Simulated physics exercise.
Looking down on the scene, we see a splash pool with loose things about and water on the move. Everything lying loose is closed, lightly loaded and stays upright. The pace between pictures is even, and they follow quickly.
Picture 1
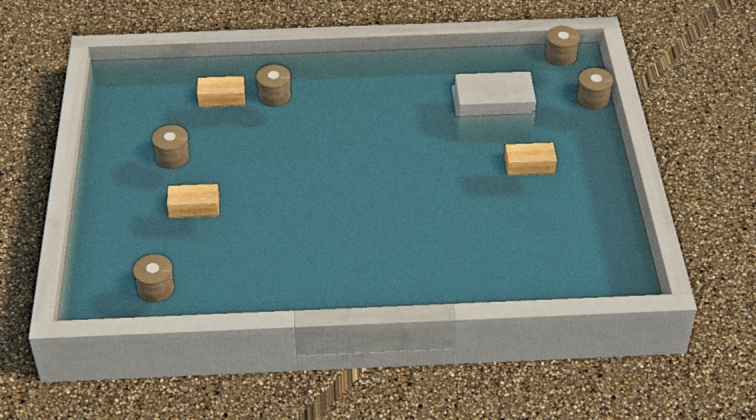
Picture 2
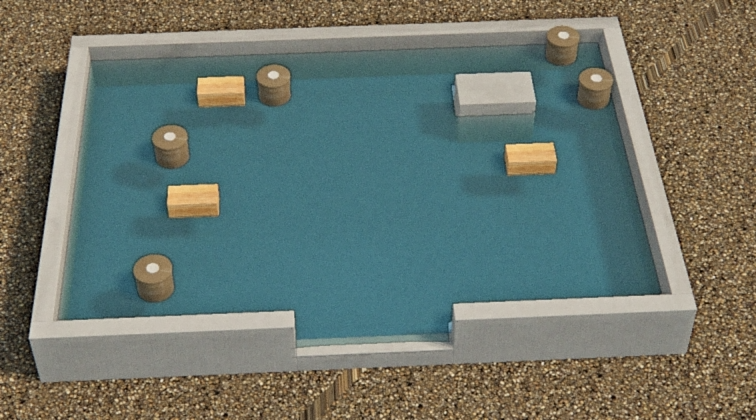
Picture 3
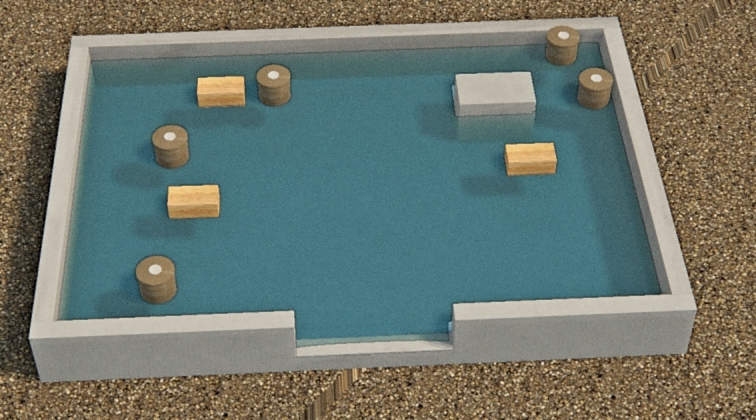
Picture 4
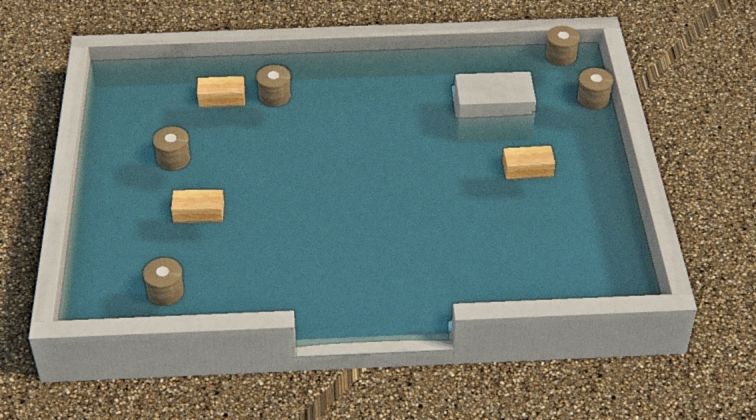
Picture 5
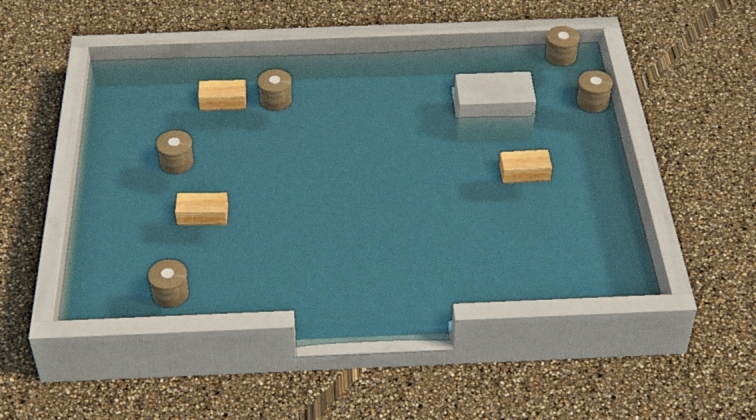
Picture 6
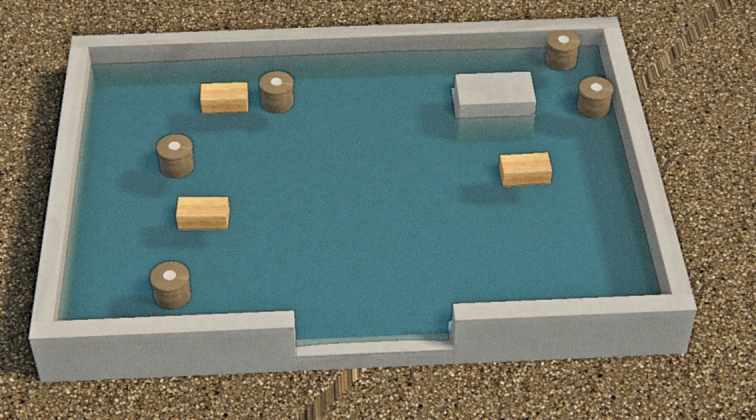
A shallow rectangular pool with pale stone-like walls sits on brown, gravelly ground, seen from above at an angle by a still camera. In the blue-green water are four brown round tubs and three light wooden blocks, mostly toward the left and upper right, plus a larger grey block near the back. A section of the front wall disappears, leaving a gap, and then several floating pieces drift slightly, mostly toward the front.
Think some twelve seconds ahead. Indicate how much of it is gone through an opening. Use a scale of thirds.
On that scale, below a third.
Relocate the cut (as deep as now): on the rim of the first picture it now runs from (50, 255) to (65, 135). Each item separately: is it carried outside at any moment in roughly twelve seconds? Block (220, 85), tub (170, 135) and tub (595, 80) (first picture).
First flushed away, then flushed away, then held back.
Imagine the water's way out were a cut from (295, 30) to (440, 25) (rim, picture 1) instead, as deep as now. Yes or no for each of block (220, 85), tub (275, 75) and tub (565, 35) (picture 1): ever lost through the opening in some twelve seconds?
First escapes, second escapes, third escapes.
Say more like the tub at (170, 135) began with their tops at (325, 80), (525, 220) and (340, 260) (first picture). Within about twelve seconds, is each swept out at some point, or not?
Taken in the given order, the three: Doesn't escape, exits at some point and exits at some point.
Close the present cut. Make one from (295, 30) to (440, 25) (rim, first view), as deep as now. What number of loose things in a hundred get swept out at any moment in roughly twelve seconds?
It should be close to 40 per cent.
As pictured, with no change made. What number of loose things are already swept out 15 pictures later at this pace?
The number works out to 0.
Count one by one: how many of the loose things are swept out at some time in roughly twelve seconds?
0.
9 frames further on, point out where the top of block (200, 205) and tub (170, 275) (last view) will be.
Look for them around (219, 229) and (204, 287).
A moment on, 0 of 8 are out; 8 afloat.
Next, 0 of 8 are out; 8 afloat.
Later, 0 of 8 are out; 8 afloat.
In the end, 0 of 8 are out; 8 afloat.
